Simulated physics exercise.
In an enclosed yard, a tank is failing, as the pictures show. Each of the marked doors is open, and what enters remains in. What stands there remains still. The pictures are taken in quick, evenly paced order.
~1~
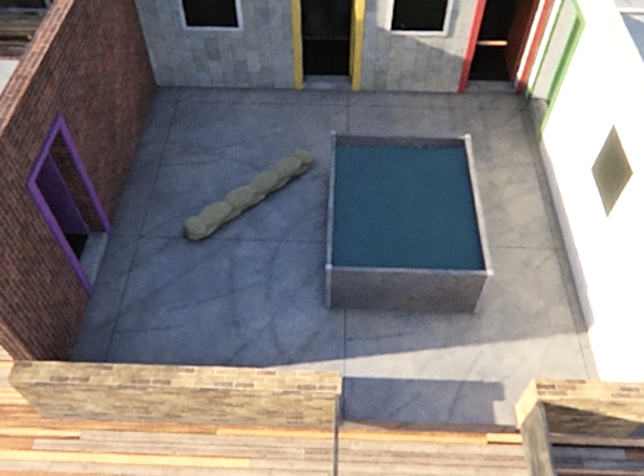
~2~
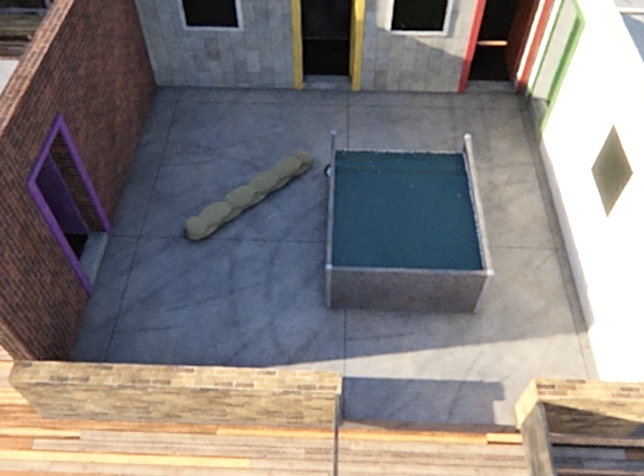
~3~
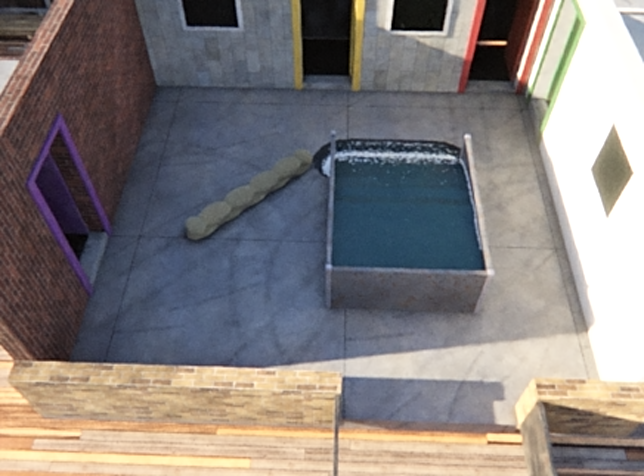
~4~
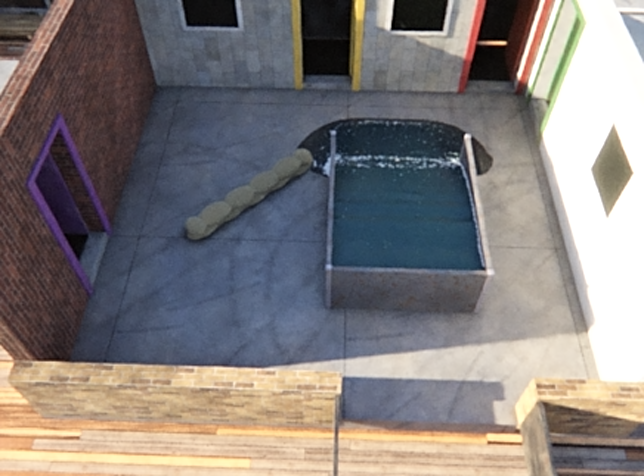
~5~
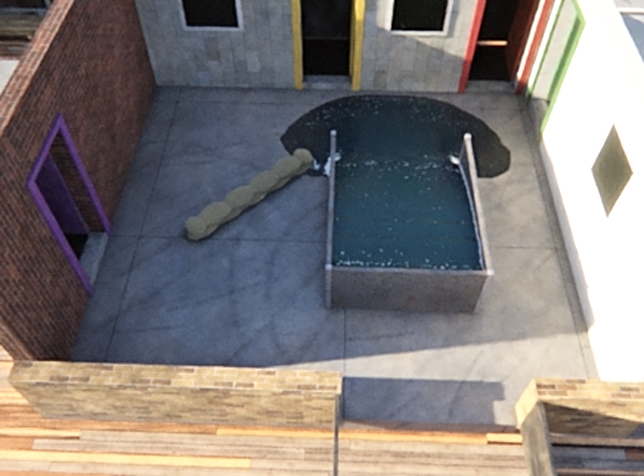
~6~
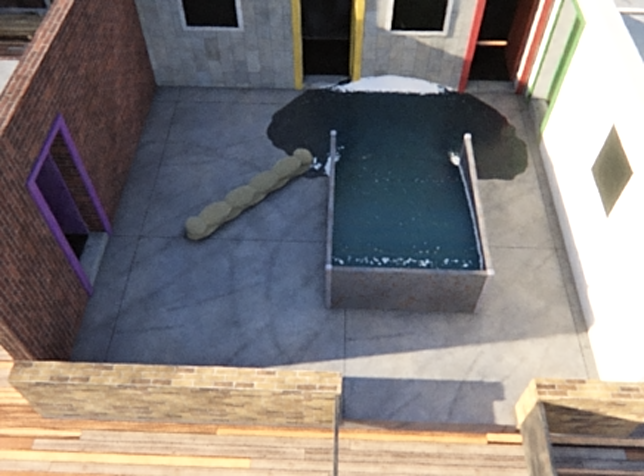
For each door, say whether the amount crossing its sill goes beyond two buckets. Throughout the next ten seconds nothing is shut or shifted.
Door by door: Red door - beyond two buckets, green door - beyond two buckets, yellow door - beyond two buckets, purple door - two buckets at most.
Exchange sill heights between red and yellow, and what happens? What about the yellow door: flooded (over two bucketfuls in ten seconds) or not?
Yellow door goes over.
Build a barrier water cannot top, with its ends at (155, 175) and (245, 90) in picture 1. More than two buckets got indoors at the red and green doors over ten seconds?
I'd say the red one overshoots and the green one overshoots.
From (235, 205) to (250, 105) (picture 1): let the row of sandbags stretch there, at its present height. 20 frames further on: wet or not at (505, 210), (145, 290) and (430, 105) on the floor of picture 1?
Results in turn: Reached, then unreached, then reached.
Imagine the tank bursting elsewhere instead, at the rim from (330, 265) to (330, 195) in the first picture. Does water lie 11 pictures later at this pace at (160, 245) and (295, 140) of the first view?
Going through them in order, the first ends up waterlogged and the second left dry.
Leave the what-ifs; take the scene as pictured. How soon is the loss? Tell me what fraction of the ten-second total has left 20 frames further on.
Close to 55 per cent, I'd say.
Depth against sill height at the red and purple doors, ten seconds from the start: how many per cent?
Approx. 50 % followed by 50 %.
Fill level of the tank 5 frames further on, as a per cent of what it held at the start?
54 % or so.
A moment on, water covers 25 % of the floor; the red door under two buckets in, the green door wet at the sill, nothing in, the yellow door over two buckets in, the purple door not reached.
Next, water covers 30 % of the floor; the red door far over two buckets in, the green door over two buckets in, the yellow door far over two buckets in, the purple door not reached.
Then, water covers 55 % of the floor; the red door far over two buckets in, the green door far over two buckets in, the yellow door far over two buckets in, the purple door wet at the sill, nothing in.
Later, water covers 80 % of the floor; the red door far over two buckets in, the green door far over two buckets in, the yellow door far over two buckets in, the purple door wet at the sill, nothing in.
In the end, water covers 95 % of the floor; the red door far over two buckets in, the green door far over two buckets in, the yellow door far over two buckets in, the purple door wet at the sill, nothing in.
